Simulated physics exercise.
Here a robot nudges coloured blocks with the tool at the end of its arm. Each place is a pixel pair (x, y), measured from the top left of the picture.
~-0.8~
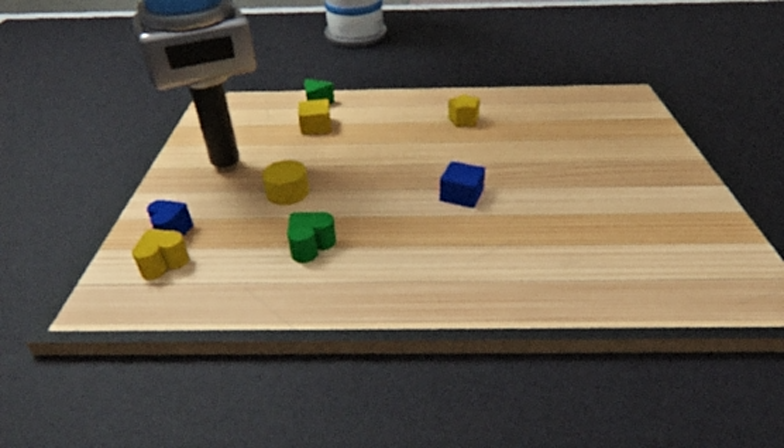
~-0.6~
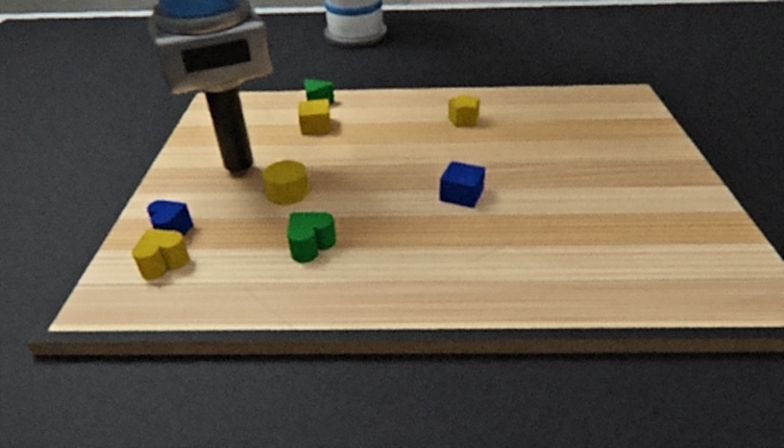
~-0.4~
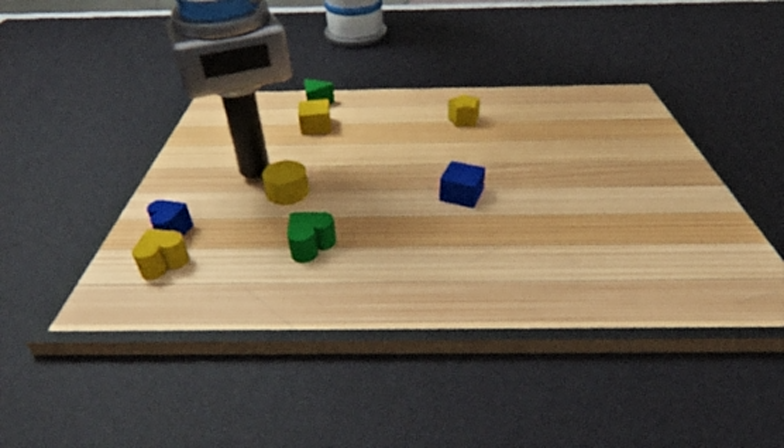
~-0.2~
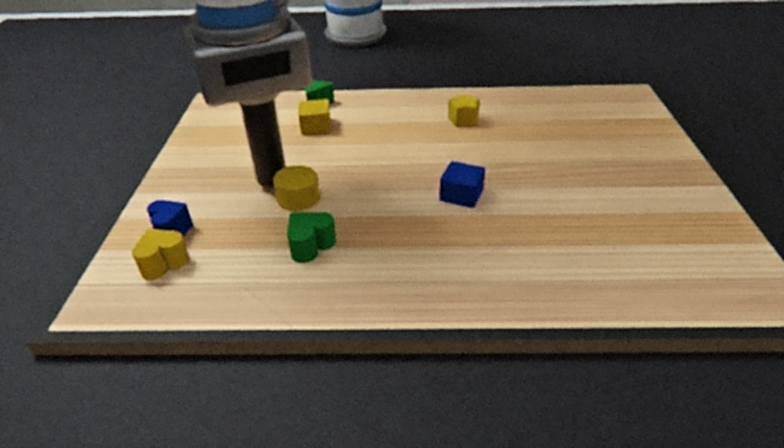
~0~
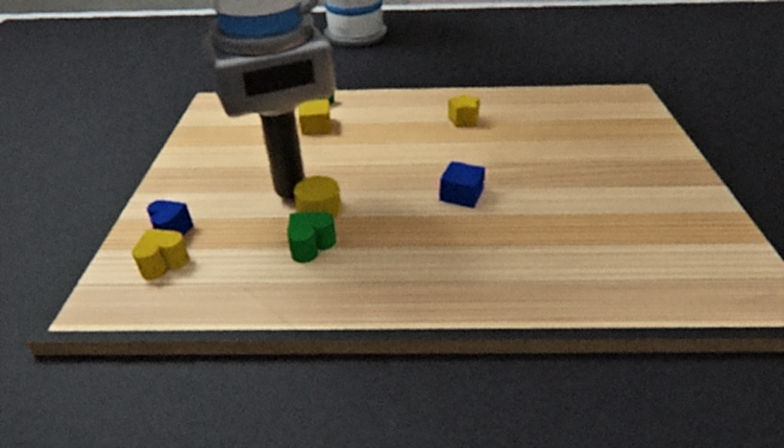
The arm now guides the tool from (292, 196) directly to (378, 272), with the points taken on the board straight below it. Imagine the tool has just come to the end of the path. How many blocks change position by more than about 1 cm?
It shifts two blocks.
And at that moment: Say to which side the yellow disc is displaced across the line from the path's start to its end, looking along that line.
It heads left.
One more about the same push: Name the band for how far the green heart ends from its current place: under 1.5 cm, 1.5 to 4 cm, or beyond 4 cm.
The move is medium, 1.5 to 4 cm.
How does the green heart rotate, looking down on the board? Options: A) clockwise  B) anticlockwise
Correct choice: A.
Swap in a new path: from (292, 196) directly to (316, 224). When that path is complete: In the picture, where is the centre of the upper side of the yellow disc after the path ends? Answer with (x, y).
Its top centre is at about (354, 204).
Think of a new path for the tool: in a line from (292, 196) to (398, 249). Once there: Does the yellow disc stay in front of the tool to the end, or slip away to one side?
It is still in front.
The first path, step by step. One third of the way, tool (316, 212); yellow disc (353, 204).
Two thirds of the way, tool (345, 237); green heart (310, 238), turned 50° clockwise; yellow disc (385, 213).
At the end, tool (378, 264); green heart (310, 238), turned 50° clockwise; yellow disc (390, 214).
